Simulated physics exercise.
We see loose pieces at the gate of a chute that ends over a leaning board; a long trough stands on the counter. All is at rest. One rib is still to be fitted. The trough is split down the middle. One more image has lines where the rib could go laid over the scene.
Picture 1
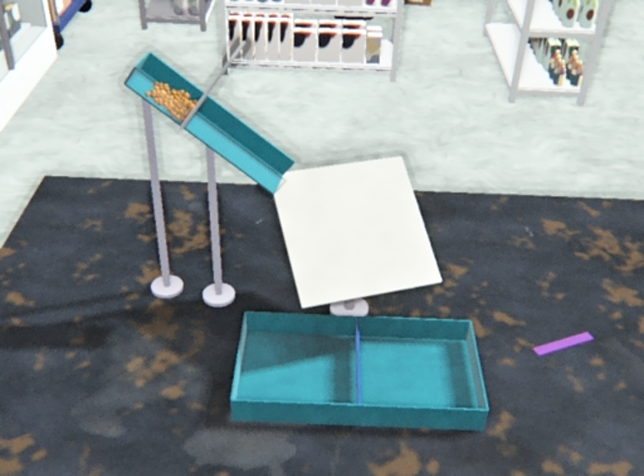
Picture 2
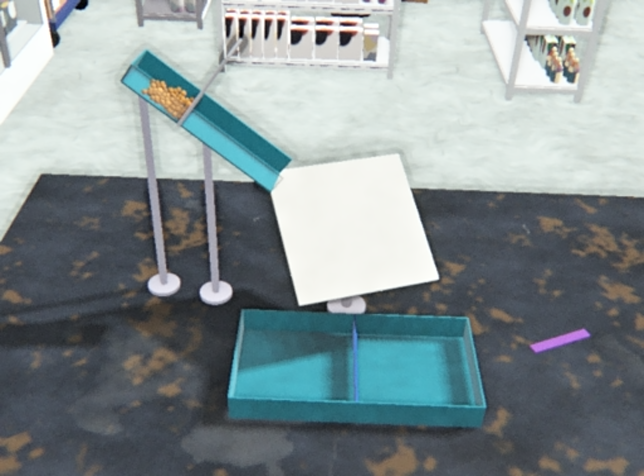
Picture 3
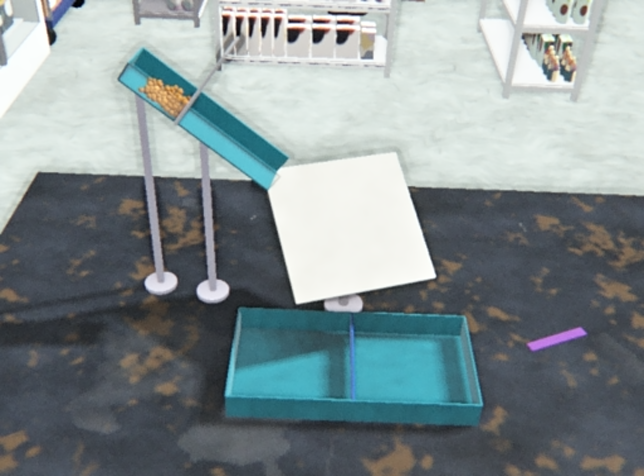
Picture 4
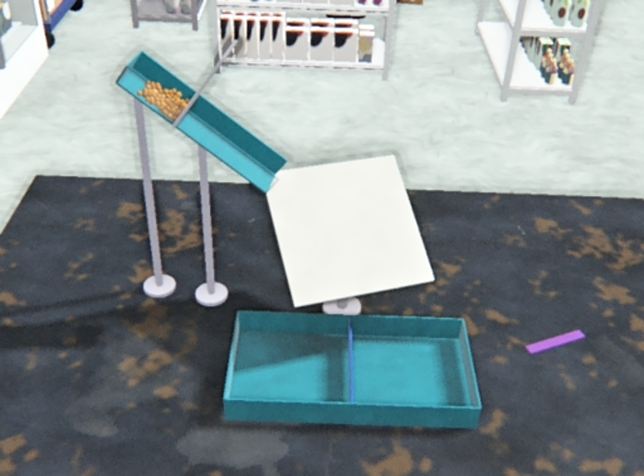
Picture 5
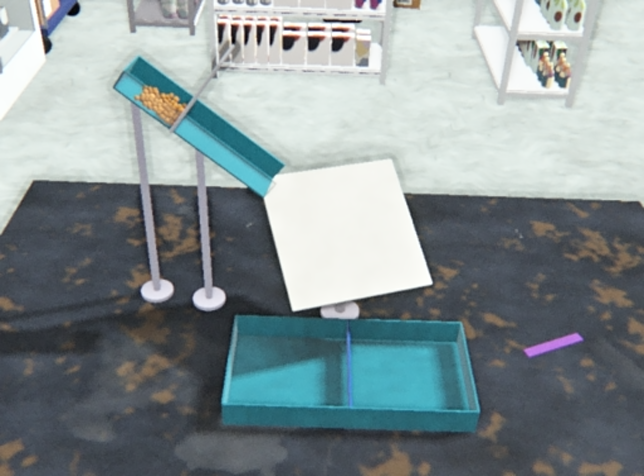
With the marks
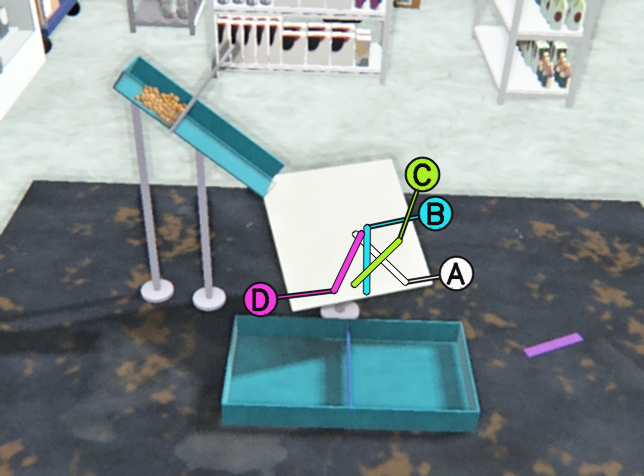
Only the camera moves, drifting very slightly as it looks down on a dark, rust-blotched counter in what looks like a shop, with white shelving behind on a pale floor. A teal chute on two thin grey posts slopes down rightward at left, small golden-brown pieces behind its gate, toward a tilted white board above a divided teal trough, with a purple strip at right. The pieces, chute, board and trough all stay still.
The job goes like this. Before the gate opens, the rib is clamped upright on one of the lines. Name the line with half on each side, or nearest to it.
C works best here.
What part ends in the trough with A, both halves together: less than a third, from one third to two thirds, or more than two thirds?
Line A gives more than two thirds.
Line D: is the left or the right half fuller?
The left half.
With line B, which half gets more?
The right half.
On the marked copy, line A from (355, 234) to (405, 282); line B from (367, 227) to (366, 291); line C from (399, 240) to (354, 284); line D from (361, 233) to (334, 290).
Choosing A, of what is caught, only a few in the left half, all but a few in the right.
Choosing B, of what is caught, a small share in the left half, all but a few in the right.
Choosing C, of what is caught, close to a third in the left half, close to two thirds in the right.
Choosing D, of what is caught, all but a few in the left half, only a few in the right.
